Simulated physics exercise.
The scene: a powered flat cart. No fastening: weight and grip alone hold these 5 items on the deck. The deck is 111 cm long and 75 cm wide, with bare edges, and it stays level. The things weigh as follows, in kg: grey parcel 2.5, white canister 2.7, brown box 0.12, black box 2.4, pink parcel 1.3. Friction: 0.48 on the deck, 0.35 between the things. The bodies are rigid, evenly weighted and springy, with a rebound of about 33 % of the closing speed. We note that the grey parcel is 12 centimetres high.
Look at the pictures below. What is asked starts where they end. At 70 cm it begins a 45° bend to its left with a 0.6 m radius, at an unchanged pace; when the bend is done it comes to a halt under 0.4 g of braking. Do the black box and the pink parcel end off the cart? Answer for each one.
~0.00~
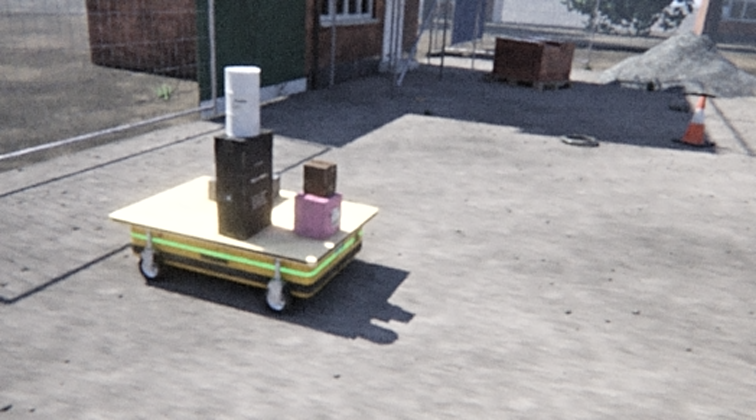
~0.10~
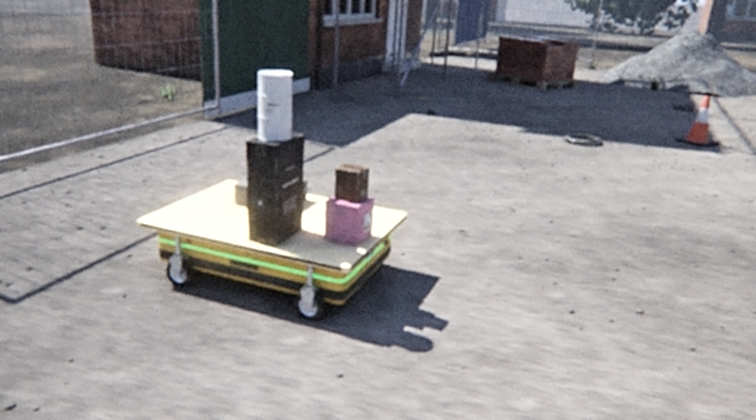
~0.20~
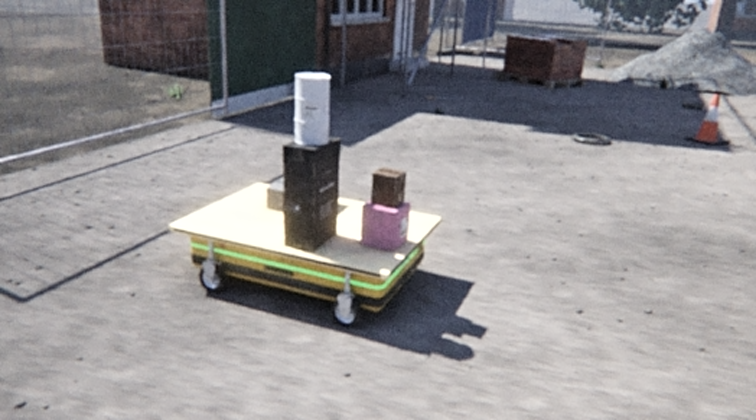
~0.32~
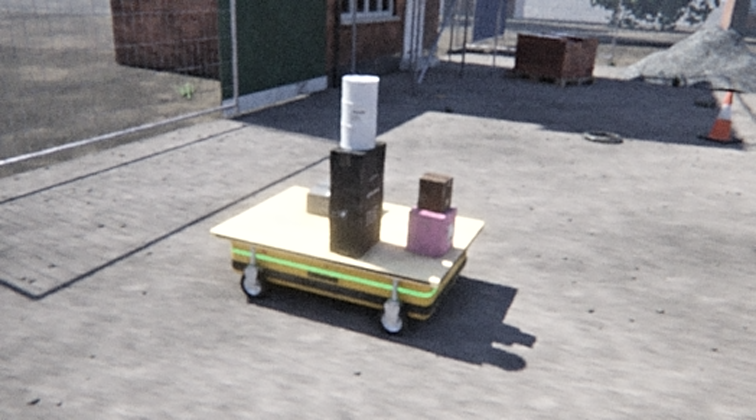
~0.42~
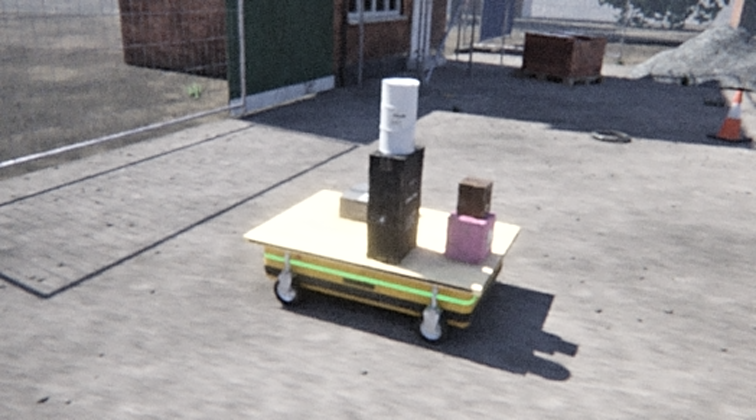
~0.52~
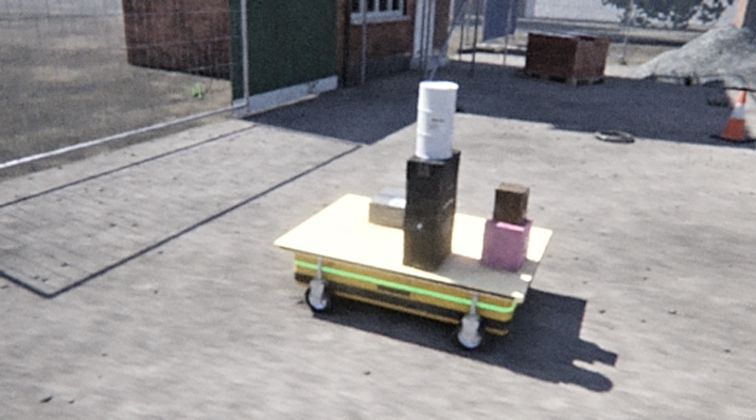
The black box does, the pink parcel does.
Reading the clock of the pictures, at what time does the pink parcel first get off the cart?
Near 0.8 s on the clock.
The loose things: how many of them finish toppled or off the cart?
So, 4 in all.
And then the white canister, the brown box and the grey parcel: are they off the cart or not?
Afterwards, the white canister leaves its support, the brown box leaves its support, and the grey parcel stays on its support.
Around 0.82 s, 123 cm covered, turned 36°; white canister, brown box, black box and pink parcel now off the cart.
Around 1.22 s, 172 cm covered, turned 45°.
Finally (1.8 s), off the cart, white canister, brown box, black box and pink parcel; the last one still in place (within 10 cm).
